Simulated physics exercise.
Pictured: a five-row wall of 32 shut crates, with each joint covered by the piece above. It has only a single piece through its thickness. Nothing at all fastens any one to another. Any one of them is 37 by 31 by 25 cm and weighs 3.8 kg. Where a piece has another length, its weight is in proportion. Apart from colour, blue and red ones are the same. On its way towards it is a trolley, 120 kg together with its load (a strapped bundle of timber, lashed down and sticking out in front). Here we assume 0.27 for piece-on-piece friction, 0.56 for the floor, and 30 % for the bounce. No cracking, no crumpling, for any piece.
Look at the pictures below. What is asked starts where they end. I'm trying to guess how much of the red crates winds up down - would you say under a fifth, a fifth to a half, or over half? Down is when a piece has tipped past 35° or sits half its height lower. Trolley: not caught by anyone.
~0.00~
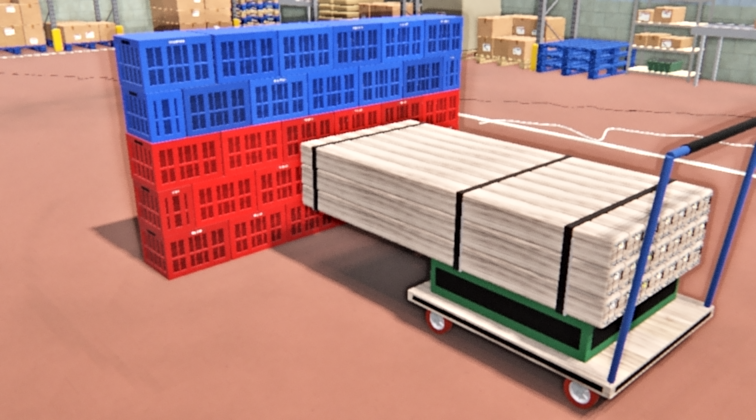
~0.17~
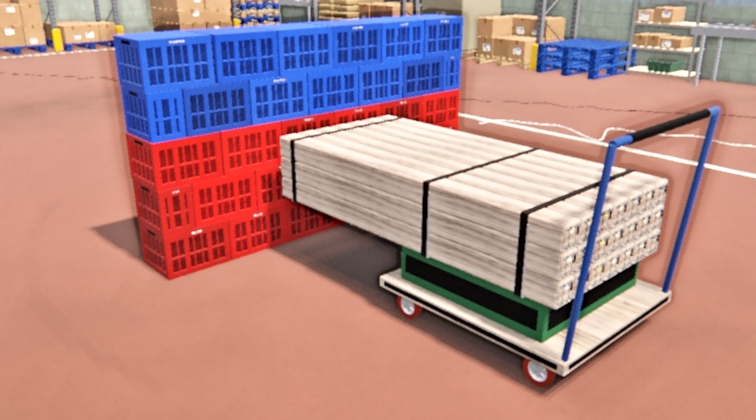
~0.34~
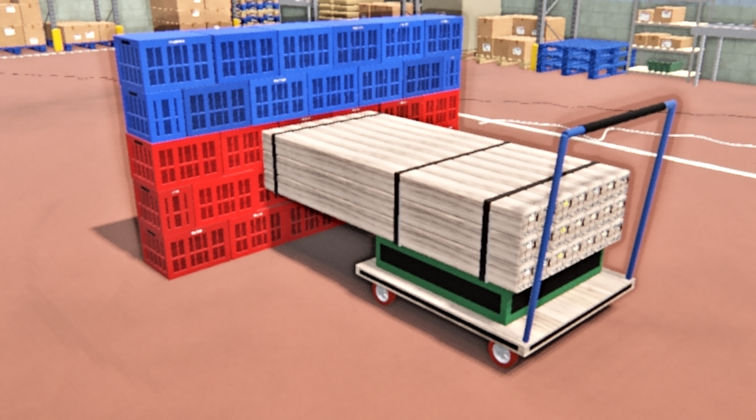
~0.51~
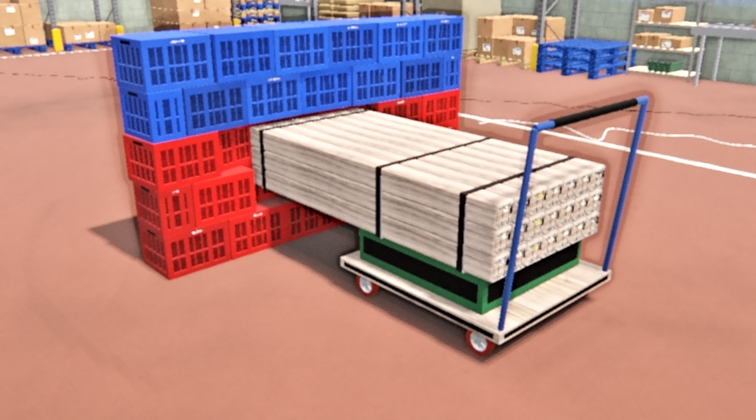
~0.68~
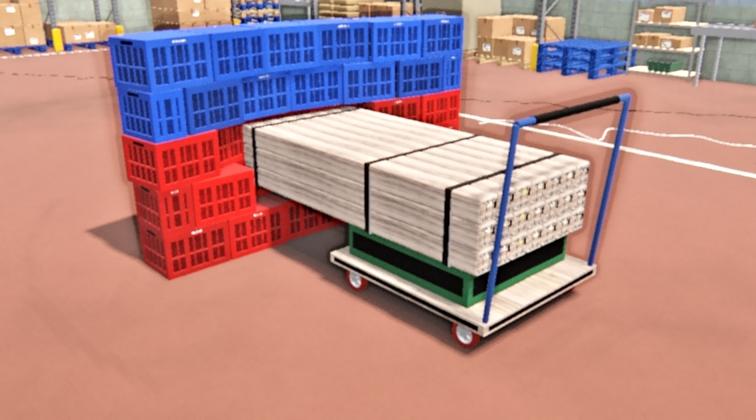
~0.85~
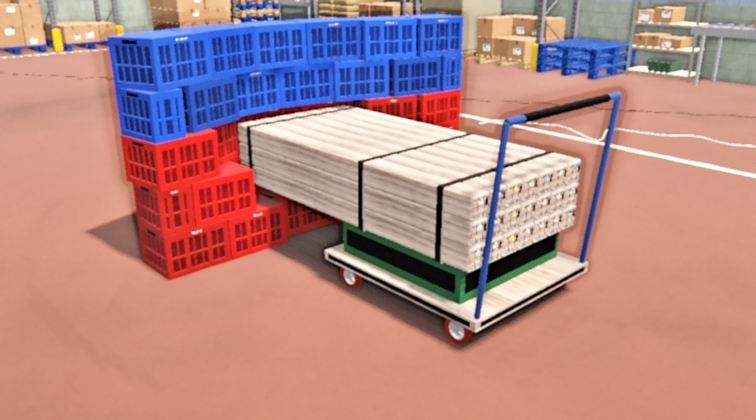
I'd say a fifth to a half.
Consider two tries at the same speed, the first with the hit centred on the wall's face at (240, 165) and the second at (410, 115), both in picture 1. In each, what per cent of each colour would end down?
For red it's 30 then 30 per cent, for blue 60 then 60 per cent.
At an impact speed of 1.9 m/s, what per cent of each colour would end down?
Share down, in per cent: Red 30, blue 30.
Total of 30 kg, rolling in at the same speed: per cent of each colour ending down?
That would leave red at 0 and blue at 0 per cent.
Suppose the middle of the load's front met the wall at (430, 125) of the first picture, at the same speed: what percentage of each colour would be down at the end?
Red 30 %, blue 30 %.
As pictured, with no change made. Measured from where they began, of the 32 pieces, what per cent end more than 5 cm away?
It comes to 55 percent shifted.
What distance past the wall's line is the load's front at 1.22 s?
30 cm.
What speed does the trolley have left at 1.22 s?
The trolley is doing roughly 0.1 m/s at that moment.
By 1.22 s, load 32 cm past the wall's line, still rolling; 3 of the 19 red crates down (3 of 32 in all colours); top red crate tilted 8°; top blue crate tilted 12°.
By 1.62 s, load 34 cm past the wall's line, stopped; 6 of the 19 red crates down (13 of 32 in all colours); top red crate tilted 33°; top blue crate tilted 63°, 51 cm lower.
By 2.20 s, load 35 cm past the wall's line, stopped; 7 of the 19 red crates down (18 of 32 in all colours); top red crate tilted 69°, 31 cm lower; top blue crate upside down.
When it is over (3.5 s), load 35 cm past the wall's line, stopped; 7 of the 19 red crates down (18 of 32 in all colours); top red crate on its side; top blue crate upside down. That is 37 per cent. In pixels of the last frame, middles, top red crate near (372, 150), top blue crate near (13, 210).
